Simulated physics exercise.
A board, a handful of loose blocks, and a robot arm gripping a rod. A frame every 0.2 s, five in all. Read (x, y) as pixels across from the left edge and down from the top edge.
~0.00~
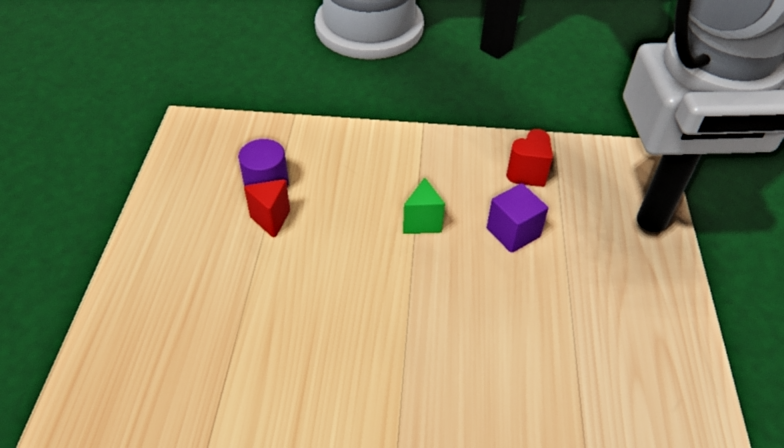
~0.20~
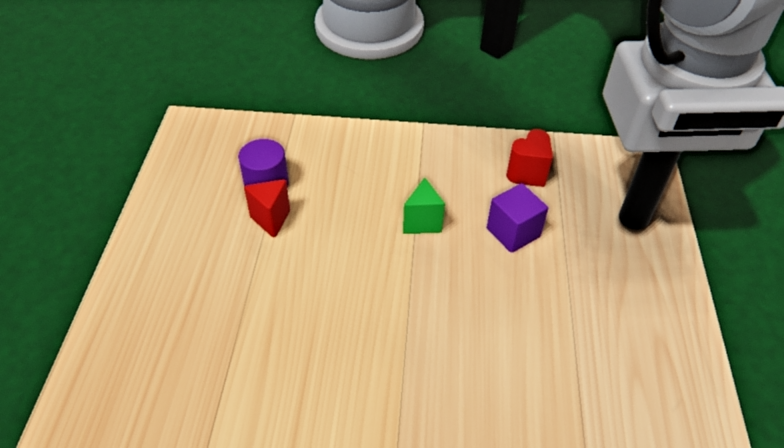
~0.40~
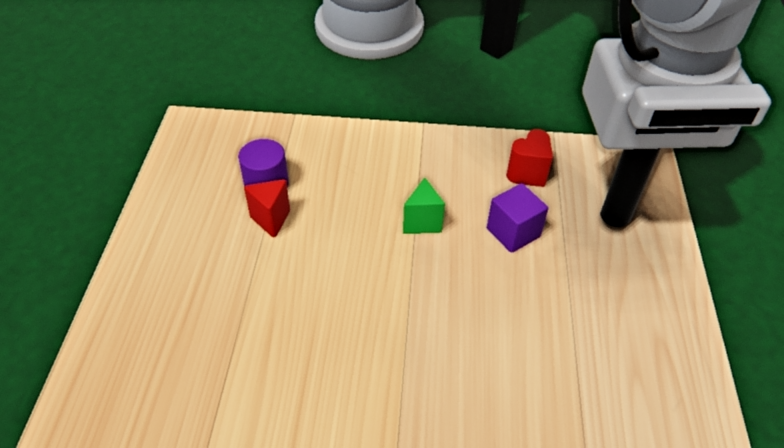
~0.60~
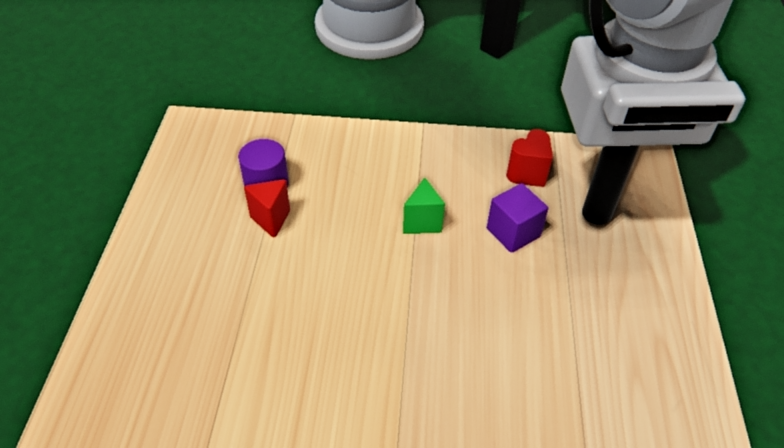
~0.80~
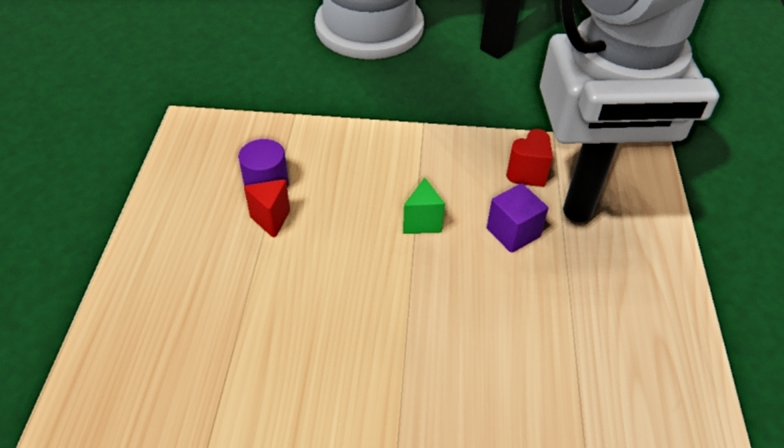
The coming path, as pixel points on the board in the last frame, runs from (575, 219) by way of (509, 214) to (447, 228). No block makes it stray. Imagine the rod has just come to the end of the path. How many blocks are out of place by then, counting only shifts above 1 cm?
The number of blocks that move over 1 cm is one.
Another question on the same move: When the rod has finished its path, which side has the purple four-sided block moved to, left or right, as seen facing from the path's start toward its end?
Facing the way the path runs, start to end, you'll find the purple four-sided block has shifted left.
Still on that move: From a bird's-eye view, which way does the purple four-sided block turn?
From above, the turn goes anticlockwise.
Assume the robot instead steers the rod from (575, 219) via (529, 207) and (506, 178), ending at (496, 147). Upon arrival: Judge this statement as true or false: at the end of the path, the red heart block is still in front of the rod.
The statement is incorrect.
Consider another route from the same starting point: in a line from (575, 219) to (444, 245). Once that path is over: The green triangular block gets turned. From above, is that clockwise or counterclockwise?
It spins clockwise.
The first path, step by step. One third of the way, rod at (532, 208); purple four-sided block at (514, 204).
Two thirds of the way, rod at (488, 208); purple four-sided block at (496, 214), turned 50° anticlockwise.
At the end, rod at (448, 220); green triangular block at (420, 194), turned 15° clockwise; purple four-sided block at (493, 218), turned 70° anticlockwise; red heart block in place.
